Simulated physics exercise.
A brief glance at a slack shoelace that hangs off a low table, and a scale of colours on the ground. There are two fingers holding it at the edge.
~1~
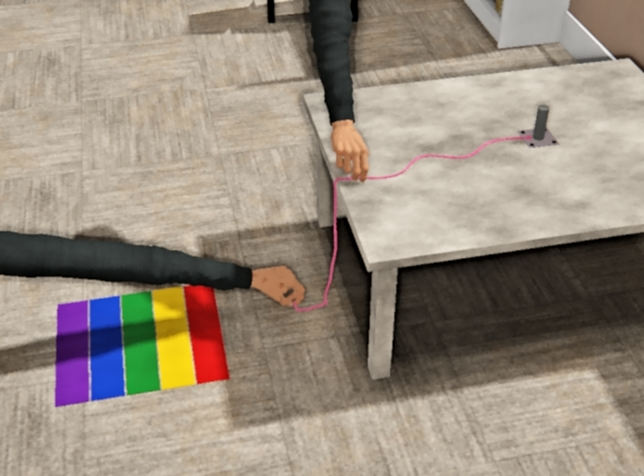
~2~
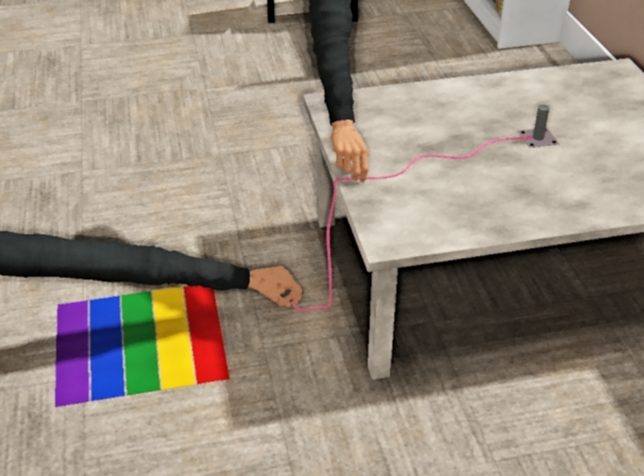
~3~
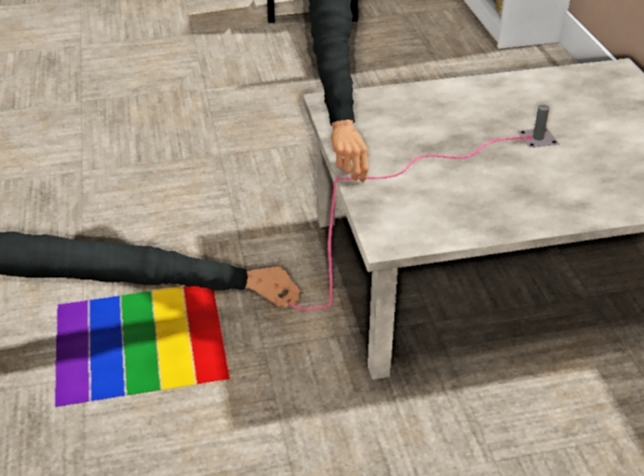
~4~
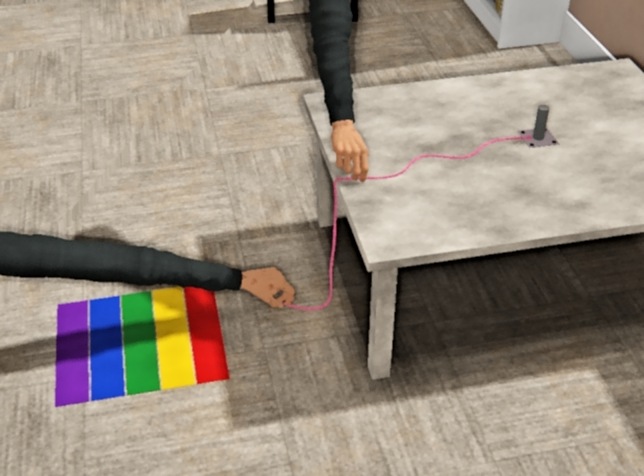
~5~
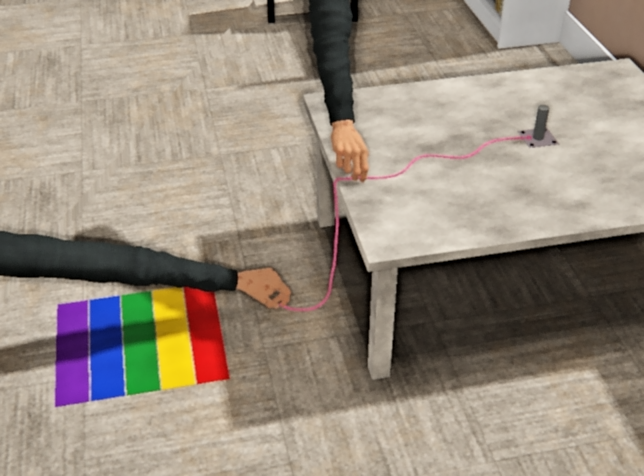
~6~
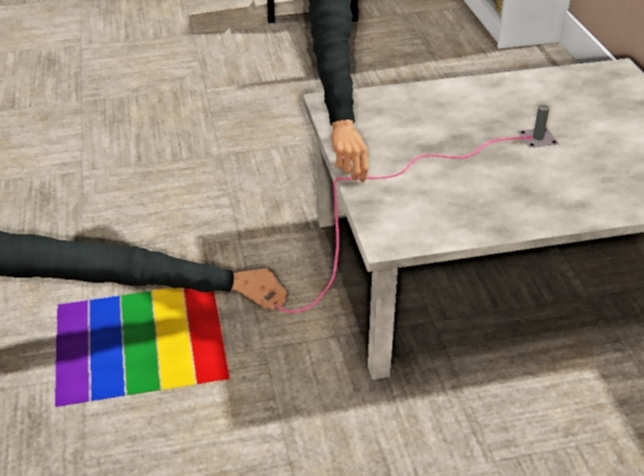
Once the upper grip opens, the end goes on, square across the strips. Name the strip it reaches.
The yellow strip.
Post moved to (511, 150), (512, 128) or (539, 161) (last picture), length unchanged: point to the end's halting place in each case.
Try by try, around (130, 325), (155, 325) and (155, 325).
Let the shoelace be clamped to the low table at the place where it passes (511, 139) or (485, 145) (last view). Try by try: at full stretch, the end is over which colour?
Try 1: Yellow; try 2: Yellow.
A little later, end near (233, 311); short of the strips.
Next, end near (196, 317); over red.
When it is tight, end near (174, 320); over yellow. Over yellow.
